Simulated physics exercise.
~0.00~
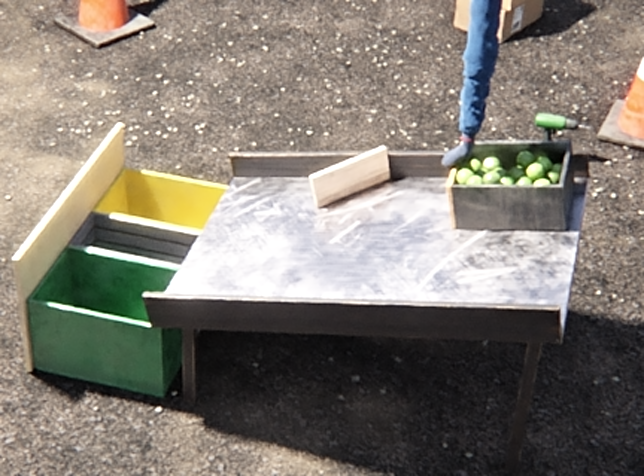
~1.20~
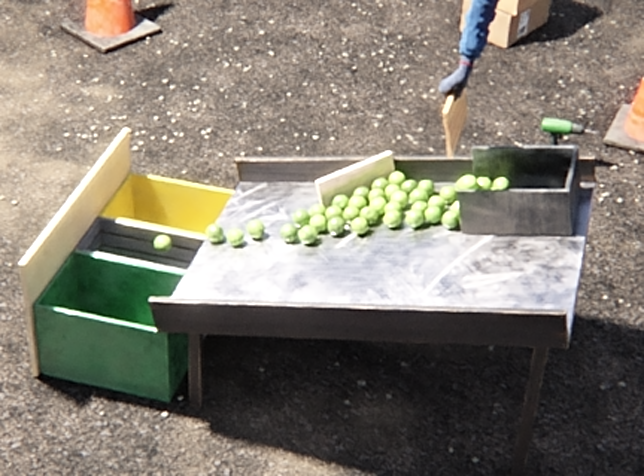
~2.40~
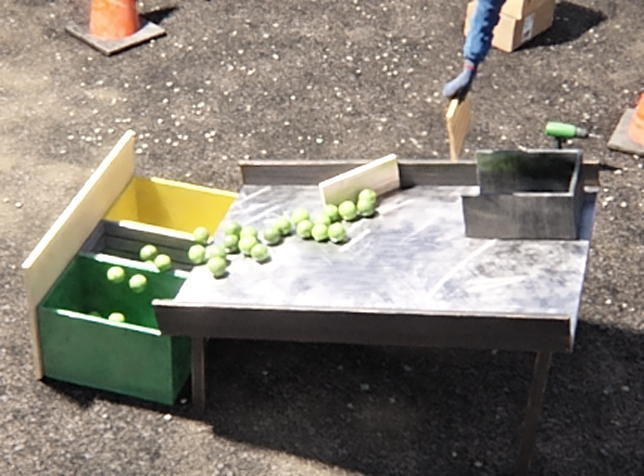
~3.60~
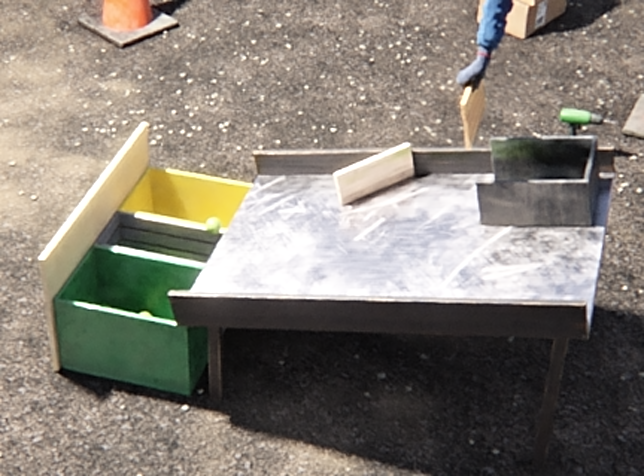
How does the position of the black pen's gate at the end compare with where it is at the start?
At the start the gate is down at the left side of the black pen, holding the green pieces in. By the end it is raised clear of the pen, held up by a gloved hand at the far edge of the table.
